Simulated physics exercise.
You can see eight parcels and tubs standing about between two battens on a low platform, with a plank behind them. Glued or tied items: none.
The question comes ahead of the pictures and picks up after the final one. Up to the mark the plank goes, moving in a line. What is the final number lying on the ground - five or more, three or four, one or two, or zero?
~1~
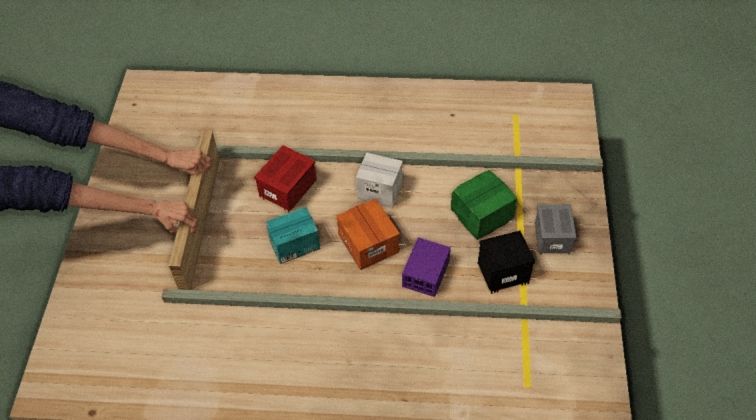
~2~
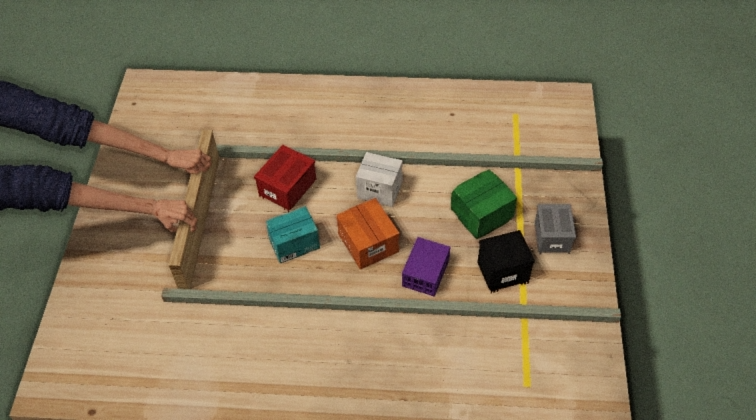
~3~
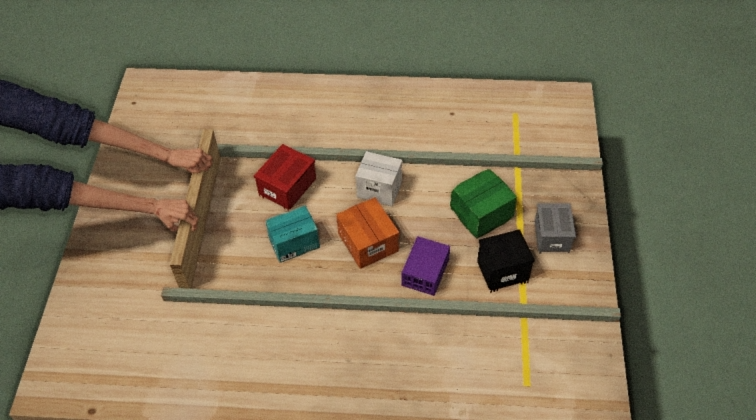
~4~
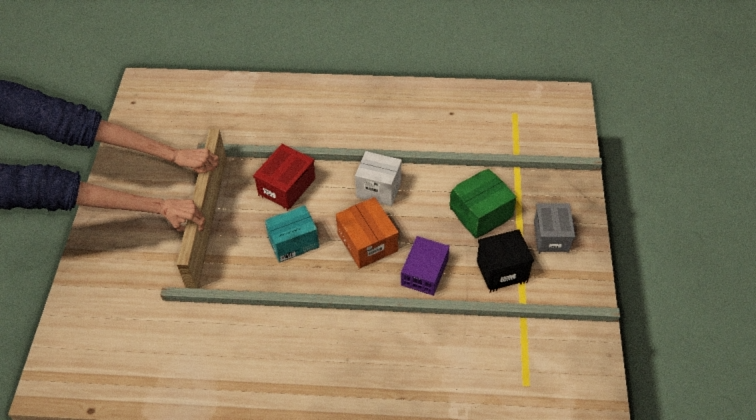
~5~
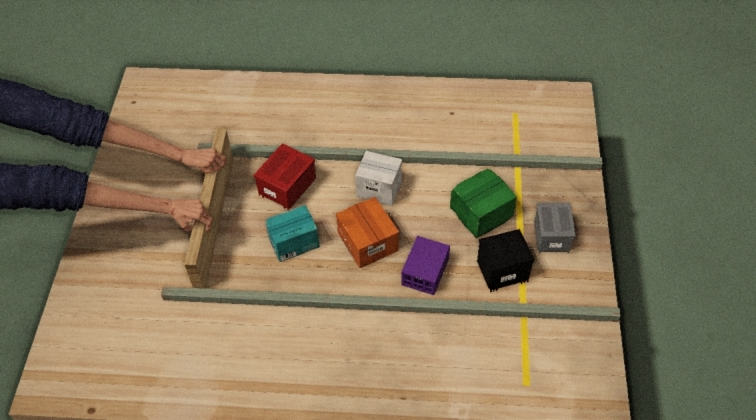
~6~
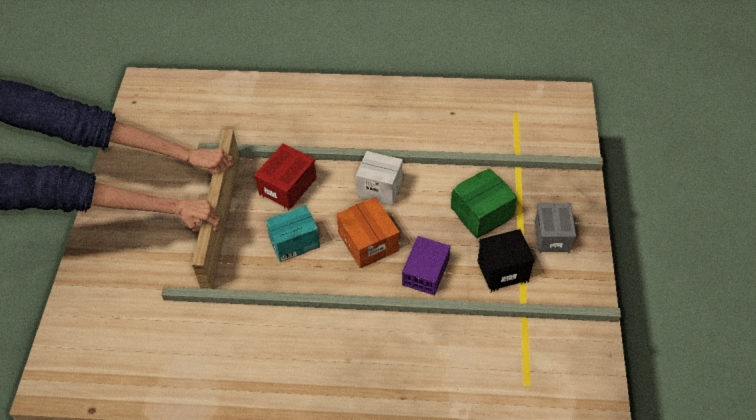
It ends at one or two.
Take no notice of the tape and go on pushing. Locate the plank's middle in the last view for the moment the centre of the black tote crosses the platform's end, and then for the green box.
With the black tote it sits around (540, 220), with the green box around (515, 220).
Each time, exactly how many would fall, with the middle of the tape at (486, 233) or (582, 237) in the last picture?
Down on the ground: 0 and 5.
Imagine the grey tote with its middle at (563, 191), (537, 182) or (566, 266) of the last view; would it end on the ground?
In that order, it slips off; slips off; slips off.
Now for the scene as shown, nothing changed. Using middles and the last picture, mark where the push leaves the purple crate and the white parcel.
I'd put one close to (548, 288) and the other close to (580, 171).
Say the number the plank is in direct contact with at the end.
Total: 3.
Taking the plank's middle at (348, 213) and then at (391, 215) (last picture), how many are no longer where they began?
In order, the tallies are 5 and 6.
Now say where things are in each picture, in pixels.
In the first frame, grey tote (555, 230); black tote (505, 262); green box (484, 204); plank (196, 209); tape (521, 236).
In the second frame, black tote (505, 262); plank (196, 208).
In the third frame, green box (483, 203); red tote (286, 178).
In the fourth frame, grey tote (553, 228); purple crate (425, 266).
In the fifth frame, black tote (504, 261); white parcel (379, 178).
In the sixth frame, grey tote (554, 228); black tote (505, 261); green box (483, 203); plank (218, 207); tape (521, 234).
Soon after, none off yet; grey tote at rest near (554, 228); black tote at rest near (505, 261); green box at rest near (483, 203).
After that, none off yet; grey tote at rest near (554, 228); black tote at rest near (505, 261); green box displaced a little near (489, 203).
And then, none off yet; grey tote displaced a little near (575, 240); black tote displaced about its own width near (536, 271); green box displaced about its own width near (556, 200).
In the end, the number that fall off is one or two; gone, green box and grey tote.
